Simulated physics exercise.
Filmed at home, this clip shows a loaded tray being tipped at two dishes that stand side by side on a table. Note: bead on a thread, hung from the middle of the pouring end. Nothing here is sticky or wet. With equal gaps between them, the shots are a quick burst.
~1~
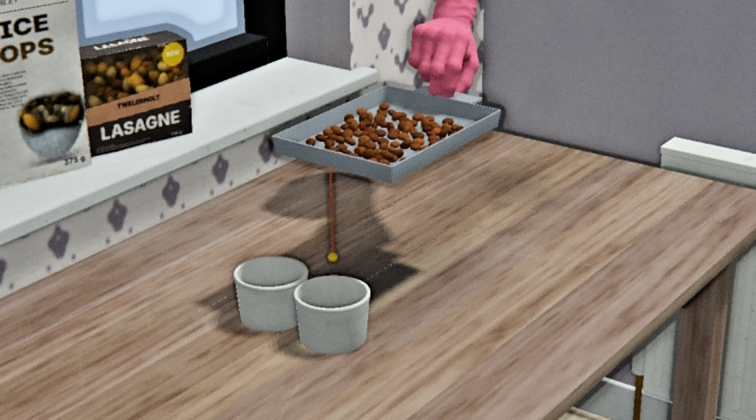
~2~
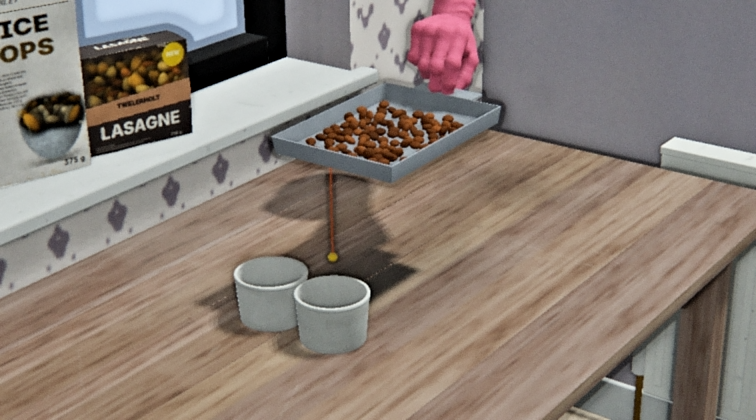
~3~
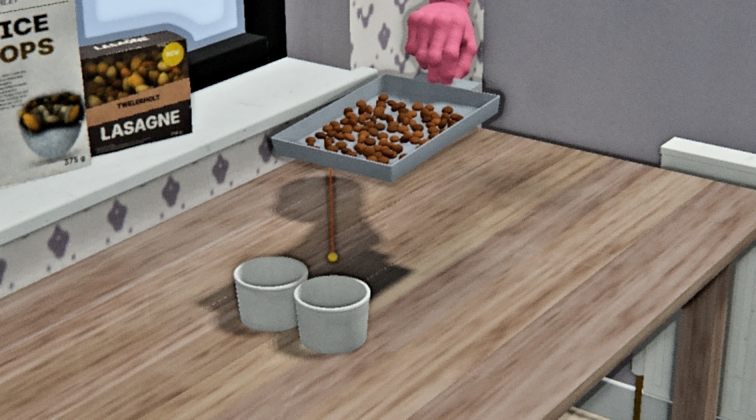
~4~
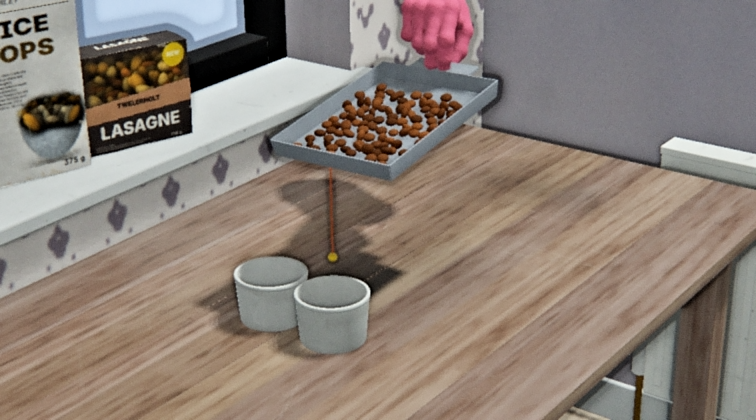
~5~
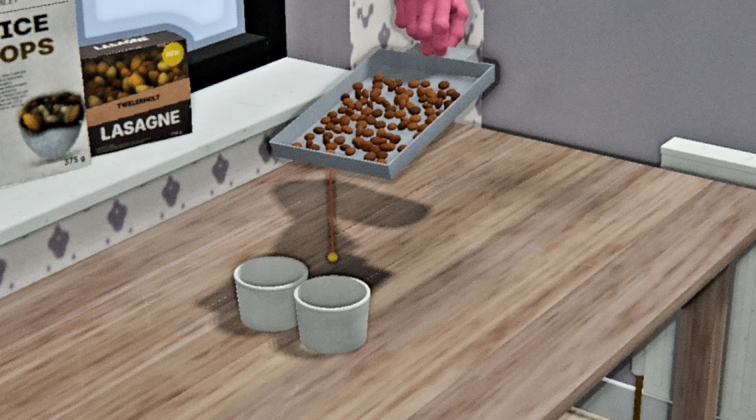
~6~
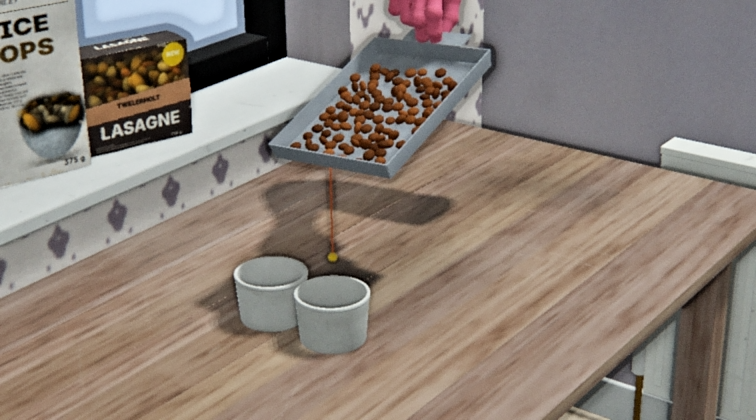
Pink-gloved hand tilting a grey tray of brown kibble, its far end rising steadily, above two white dishes on a wooden table.
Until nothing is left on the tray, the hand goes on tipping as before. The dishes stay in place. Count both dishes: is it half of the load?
I expect most of the load to be saved.
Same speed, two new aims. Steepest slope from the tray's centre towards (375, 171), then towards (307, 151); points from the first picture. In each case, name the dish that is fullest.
Outcome by order - one: Right side; two: Left side.
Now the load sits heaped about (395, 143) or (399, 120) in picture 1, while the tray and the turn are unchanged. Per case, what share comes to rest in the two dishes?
It would be roughly 80 per cent for the first and roughly 70 per cent for the second.
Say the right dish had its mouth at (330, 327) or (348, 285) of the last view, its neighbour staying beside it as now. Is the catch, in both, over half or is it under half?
A minority, then a minority.
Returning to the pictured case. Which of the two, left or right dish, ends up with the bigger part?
The fuller one is the left side.
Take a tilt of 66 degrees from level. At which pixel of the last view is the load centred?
Roughly (329, 118).
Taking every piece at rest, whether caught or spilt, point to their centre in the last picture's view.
Once nothing moves, the middle sits near (272, 312).
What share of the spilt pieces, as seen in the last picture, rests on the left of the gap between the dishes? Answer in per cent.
Roughly 90 percent.
Just after the last frame, tray tipped steeply; every one on the tray.
A moment on, tray tipped past a quarter turn; roughly a quarter on the tray; about a tenth in the right dish; roughly a third in the left dish; about a tenth outside both; roughly a third in the air.
Further on, tray tipped past a quarter turn; about a tenth in the right dish; roughly two thirds in the left dish; roughly a quarter outside both.
When it is over, tray tipped past a quarter turn; about a tenth in the right dish; roughly two thirds in the left dish; roughly a quarter outside both.
